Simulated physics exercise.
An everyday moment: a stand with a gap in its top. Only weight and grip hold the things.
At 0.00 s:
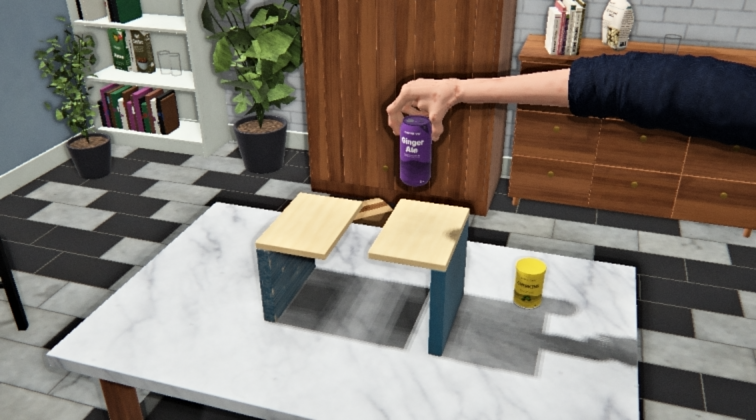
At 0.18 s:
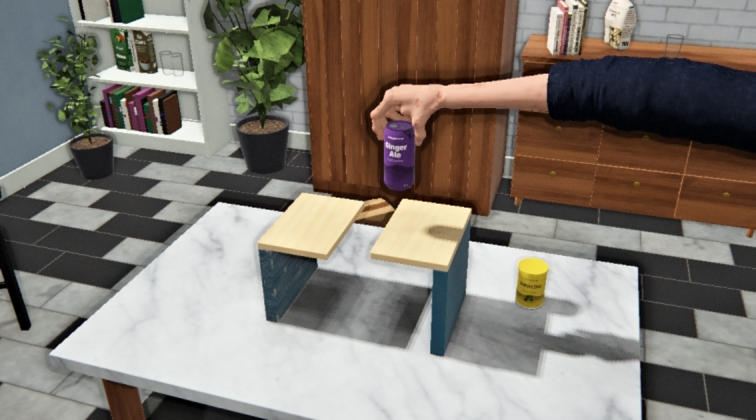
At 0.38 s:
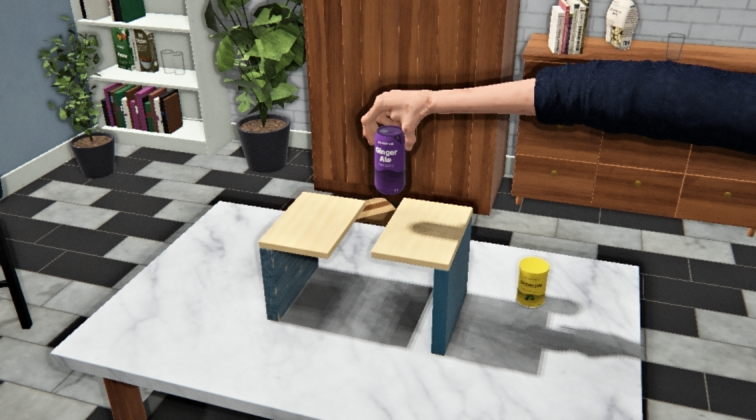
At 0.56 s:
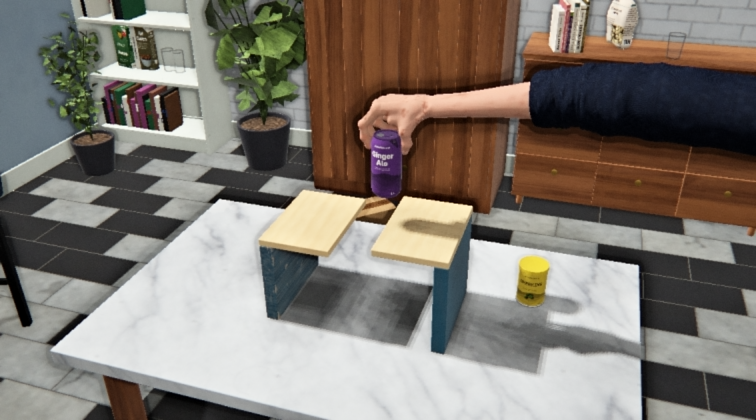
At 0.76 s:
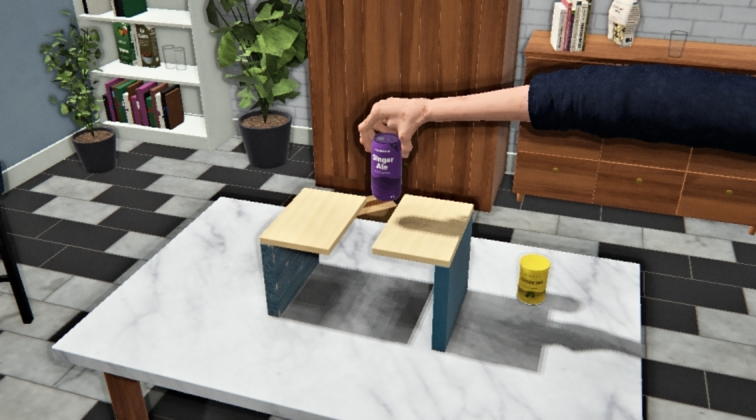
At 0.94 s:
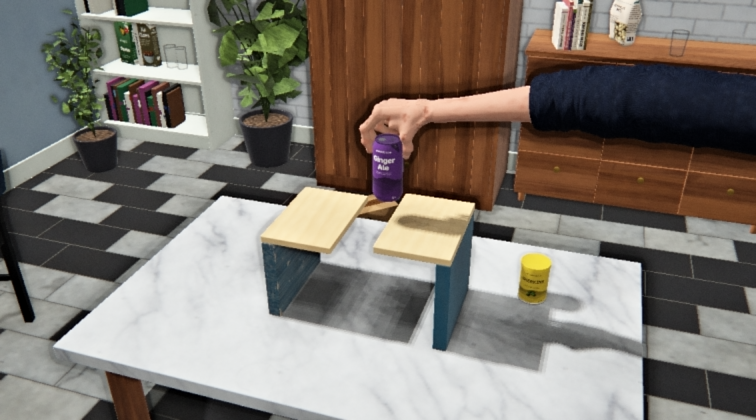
The clip shows a hand holding a purple can above a wooden-topped stand with a gap, near a yellow tin on a marble table. The hand moves the can slightly left and down, then keeps it nearly still above the gap.
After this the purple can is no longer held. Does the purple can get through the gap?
The can stays on top.
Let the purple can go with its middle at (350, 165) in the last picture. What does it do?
Then it lodges.
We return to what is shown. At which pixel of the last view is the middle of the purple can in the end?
Near (360, 212).
After 1.14 s, purple can turned 3° from how it was put near (386, 188).
After 1.34 s, purple can turned 53° from how it was put near (364, 201).
In the end (1.9 s), toppled on the stand or table, purple can; yellow tin unmoved. At the end, from the last picture's camera, purple can near (360, 212). The can is caught.
